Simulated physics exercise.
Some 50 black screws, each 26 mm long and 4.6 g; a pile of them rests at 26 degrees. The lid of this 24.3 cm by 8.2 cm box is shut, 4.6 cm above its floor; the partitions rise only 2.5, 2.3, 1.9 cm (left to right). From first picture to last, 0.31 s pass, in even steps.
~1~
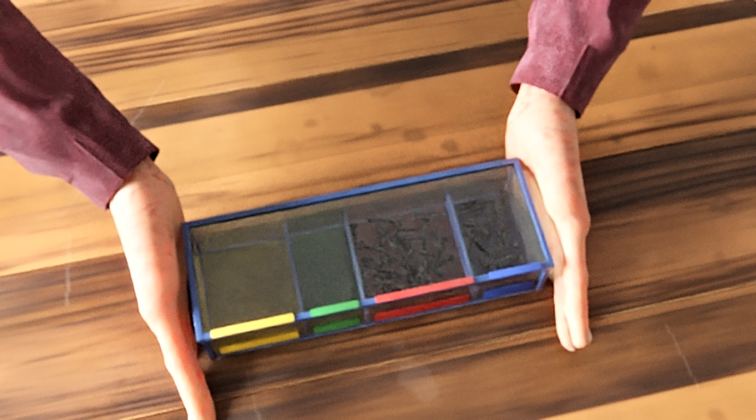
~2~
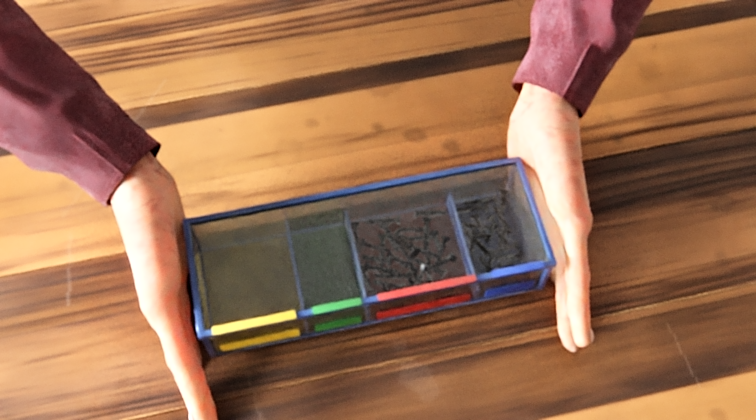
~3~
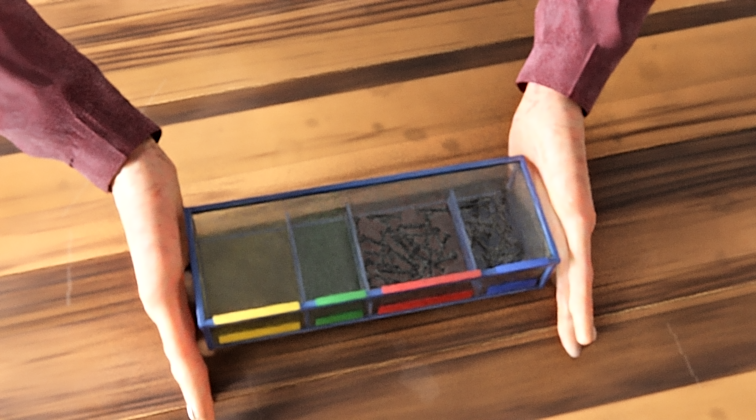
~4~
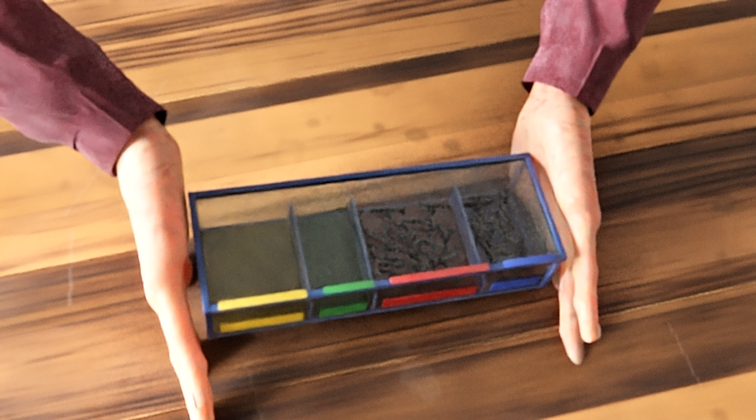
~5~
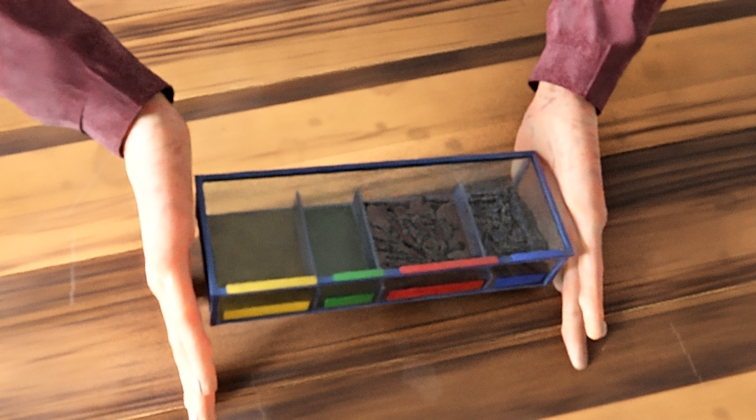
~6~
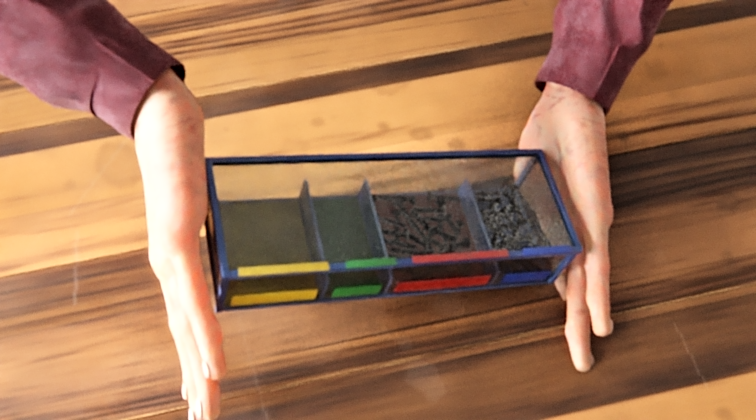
Two hands in maroon sleeves held a clear, blue-edged box with dark bits in its red and blue sections above a wooden table, and slowly tilted it a little while the bits stayed in their sections.
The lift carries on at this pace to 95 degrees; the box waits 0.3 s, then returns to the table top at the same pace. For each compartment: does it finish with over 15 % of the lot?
Red below, blue above, green below, yellow below.
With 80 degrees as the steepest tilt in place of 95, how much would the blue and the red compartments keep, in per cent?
Then: Blue 60, red 40.
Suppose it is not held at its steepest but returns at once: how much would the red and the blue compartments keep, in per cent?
Red 5, blue 95.
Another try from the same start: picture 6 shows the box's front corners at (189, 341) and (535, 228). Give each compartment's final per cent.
Red 10; blue 5; green 0; yellow 85.
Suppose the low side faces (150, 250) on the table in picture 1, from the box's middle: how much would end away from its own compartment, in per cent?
About 90 per cent.
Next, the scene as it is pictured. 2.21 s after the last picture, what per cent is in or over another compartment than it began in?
Roughly 60 per cent.
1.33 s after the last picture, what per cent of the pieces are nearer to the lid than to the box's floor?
About 60 per cent.
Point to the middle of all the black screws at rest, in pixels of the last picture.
Around (500, 217).
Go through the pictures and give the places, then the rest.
The first frame shows box tilt 0 degrees, front corners at (203, 335) and (547, 263); red 65 %, blue 35 %.
The second frame shows box tilt 1 degrees, front corners at (204, 332) and (550, 262).
The third frame shows box tilt 4 degrees, front corners at (205, 321) and (554, 259), lowest corner right back.
The fourth frame shows box tilt 9 degrees, front corners at (210, 307) and (560, 255), lowest corner right back.
The fifth frame shows box tilt 13 degrees, front corners at (217, 290) and (567, 251), lowest corner right back.
The sixth frame shows box tilt 18 degrees, front corners at (228, 273) and (575, 248), lowest corner right back; red 65 %, blue 35 %.
Then, 1.33 s after the last picture, tilt 95 degrees; red 15 %, blue 85 %.
Then, 2.21 s after the last picture, tilt 48 degrees; red 5 %, blue 95 %.
Then, 3.10 s after the last picture, tilt 0 degrees; red 5 %, blue 95 %.
In the end, red 5 %, blue 95 %, green 0 %, yellow 0 %.
